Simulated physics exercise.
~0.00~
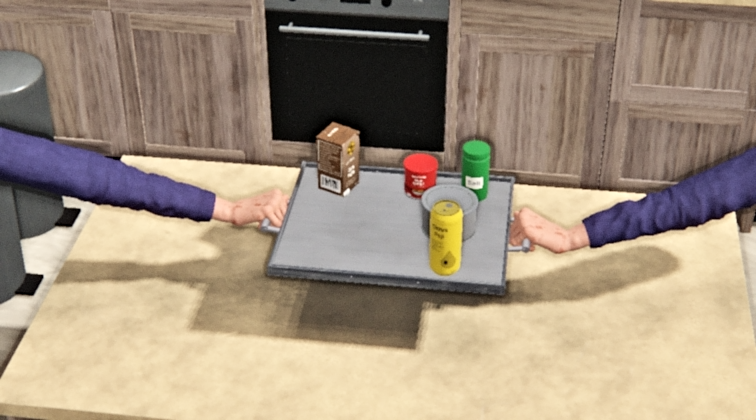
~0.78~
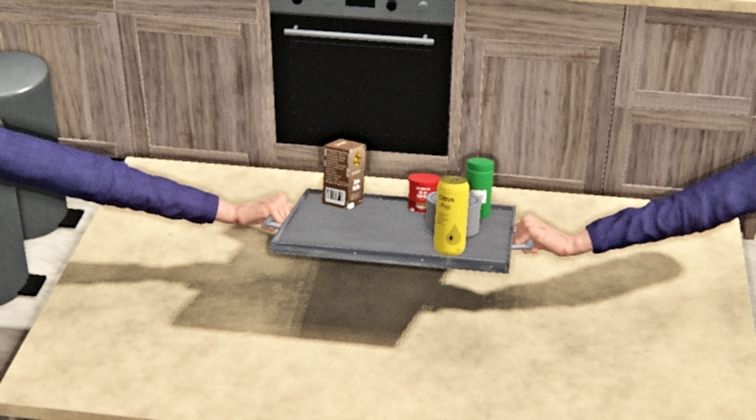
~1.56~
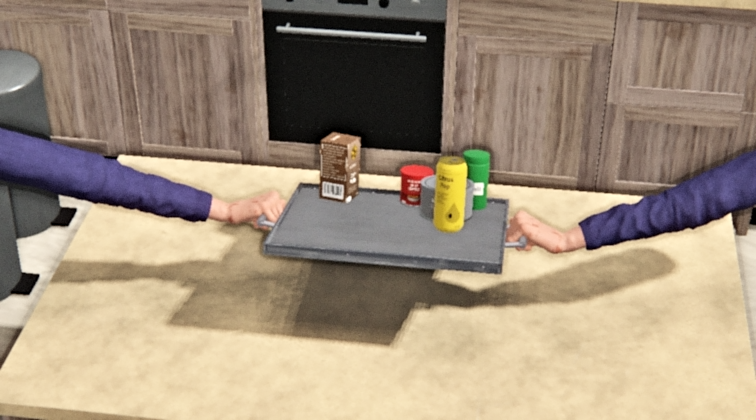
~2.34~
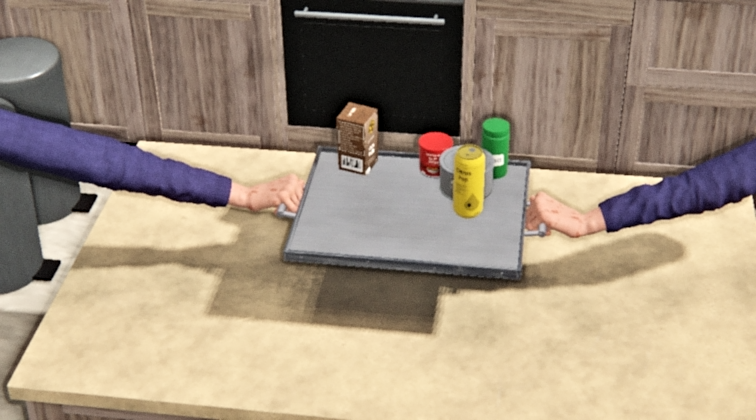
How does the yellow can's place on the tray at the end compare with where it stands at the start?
At the start the yellow can stands close to the near edge of the tray, on the right side. By the end it is farther back, nearer the red tin and green jar, with a clear stretch of tray in front of it.
